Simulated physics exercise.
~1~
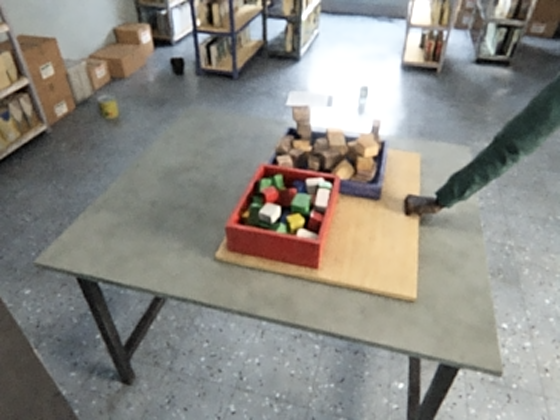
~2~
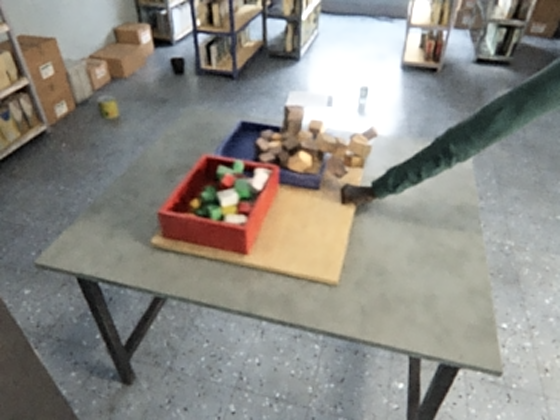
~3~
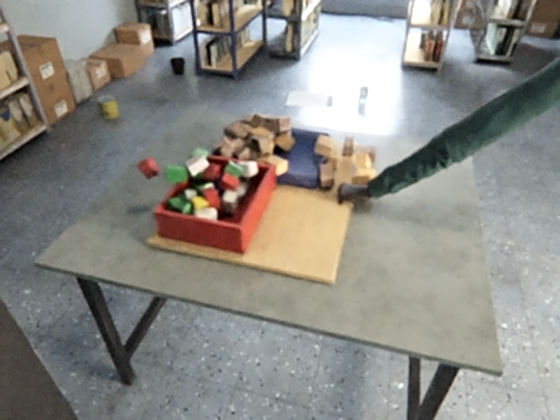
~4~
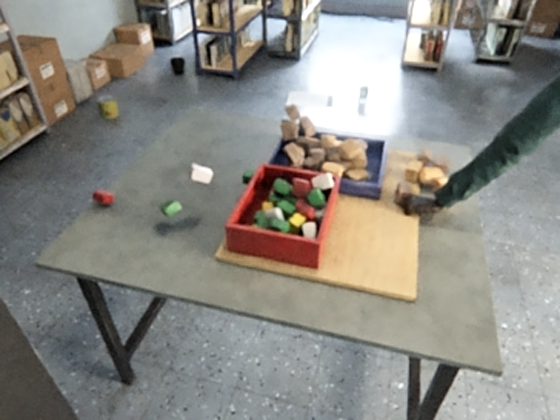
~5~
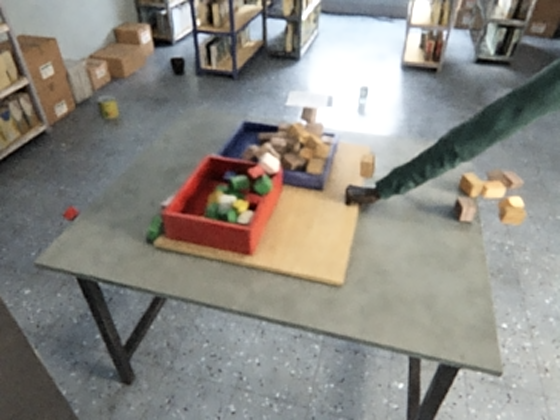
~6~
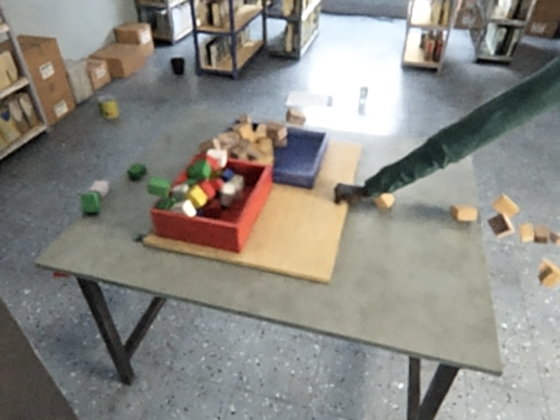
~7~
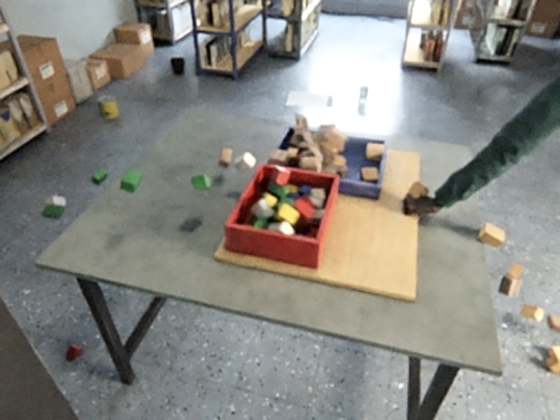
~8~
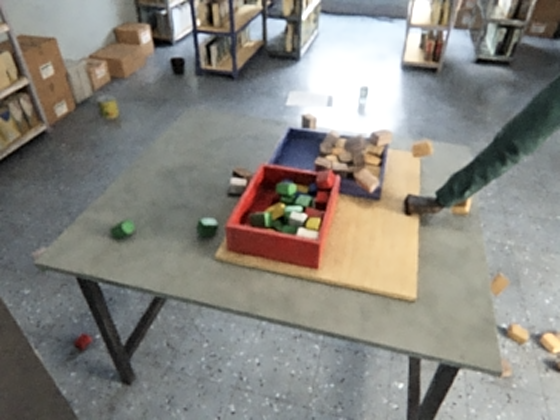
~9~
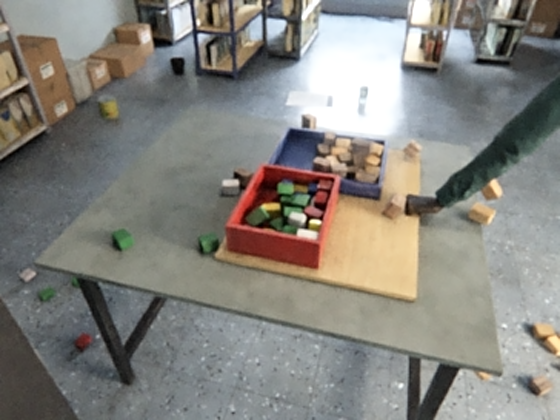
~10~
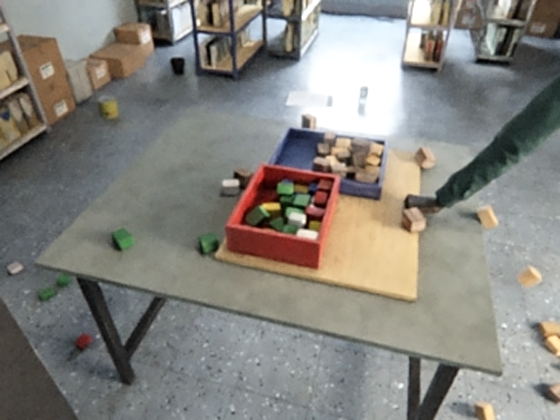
On a grey table, a gloved hand jerked a board left and right twice, shaking a red tray of coloured blocks and a blue tray of wooden ones, until blocks flew off both sides, leaving some scattered across the table and floor.
